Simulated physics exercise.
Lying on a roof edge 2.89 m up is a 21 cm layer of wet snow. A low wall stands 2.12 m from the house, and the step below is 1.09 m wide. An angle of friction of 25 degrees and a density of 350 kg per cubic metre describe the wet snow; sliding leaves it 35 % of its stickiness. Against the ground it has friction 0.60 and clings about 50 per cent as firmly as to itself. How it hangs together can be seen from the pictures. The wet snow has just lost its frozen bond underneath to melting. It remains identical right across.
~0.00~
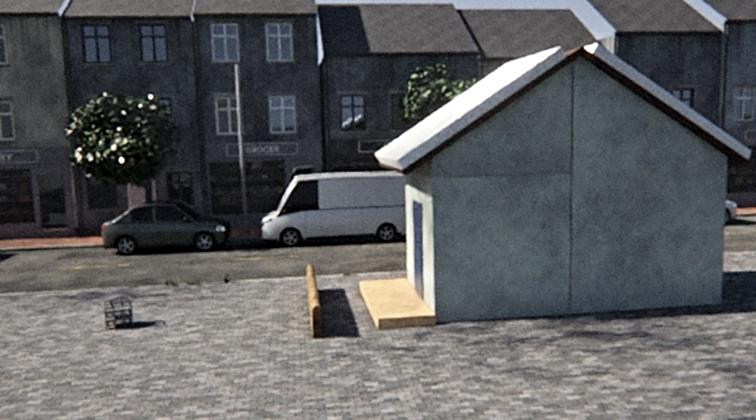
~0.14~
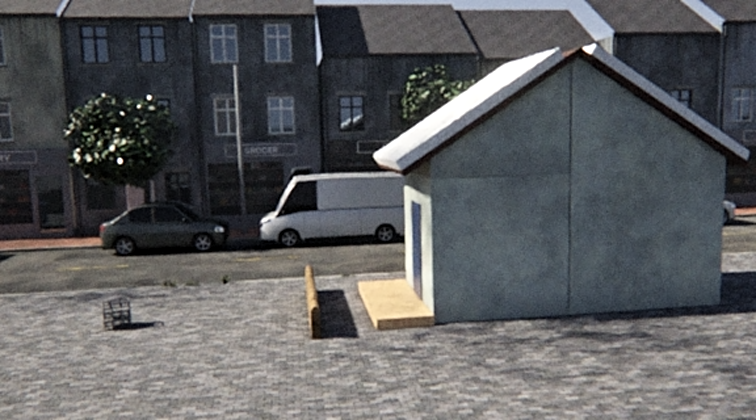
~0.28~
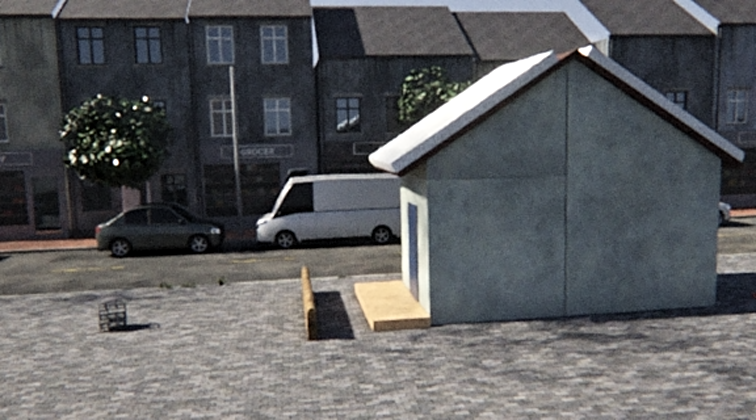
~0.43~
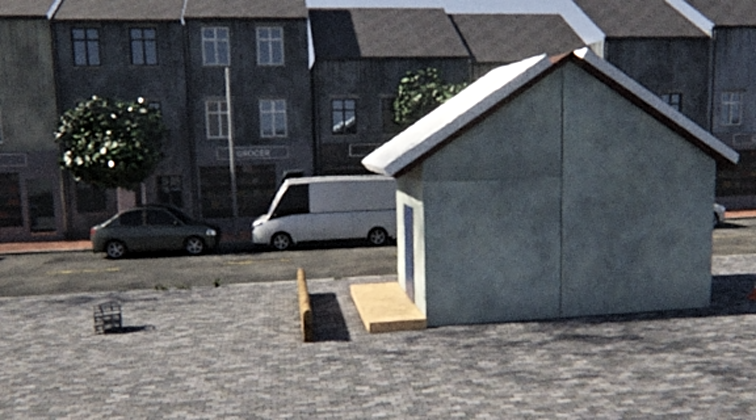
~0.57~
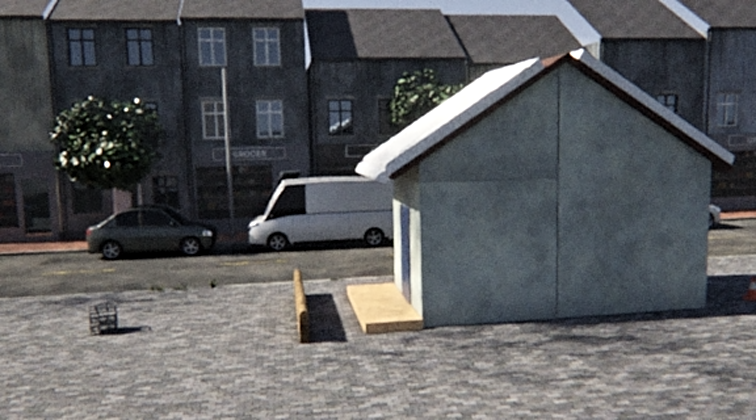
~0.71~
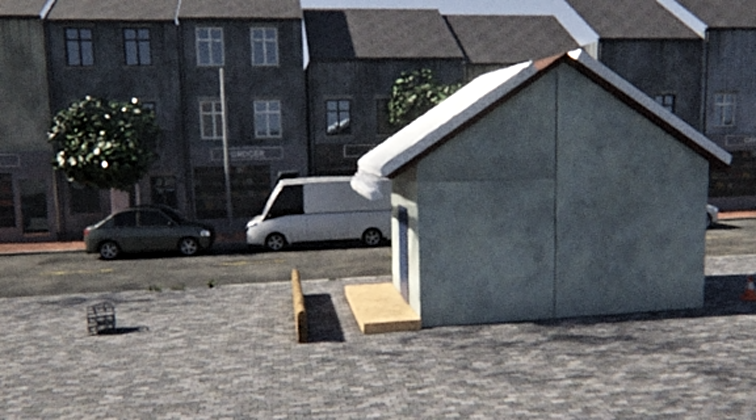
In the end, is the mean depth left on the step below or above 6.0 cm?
Prediction: Greater than 6.0 centimetres.
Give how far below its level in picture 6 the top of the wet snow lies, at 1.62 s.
About 0.7 metres.
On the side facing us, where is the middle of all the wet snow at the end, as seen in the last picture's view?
Look around (330, 322) on the near face.
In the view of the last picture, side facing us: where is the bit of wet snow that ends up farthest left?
Near (169, 347).
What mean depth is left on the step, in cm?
Roughly 9 centimetres, I'd say.
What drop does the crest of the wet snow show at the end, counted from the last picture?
Around 4.2 m.
By 1.13 s, 88 % of the snow is still up on the roof and 12 % is falling or down.
By 1.62 s, 70 % of the snow is still up on the roof and 30 % is falling or down.
By 2.11 s, 40 % of the snow is still up on the roof and 60 % is falling or down.
By 2.60 s, none of the snow is still up on the roof and all is falling or down.
By 3.80 s, at the end, none of the snow is still up on the roof and the snow on the step is 9.3 cm deep on average.
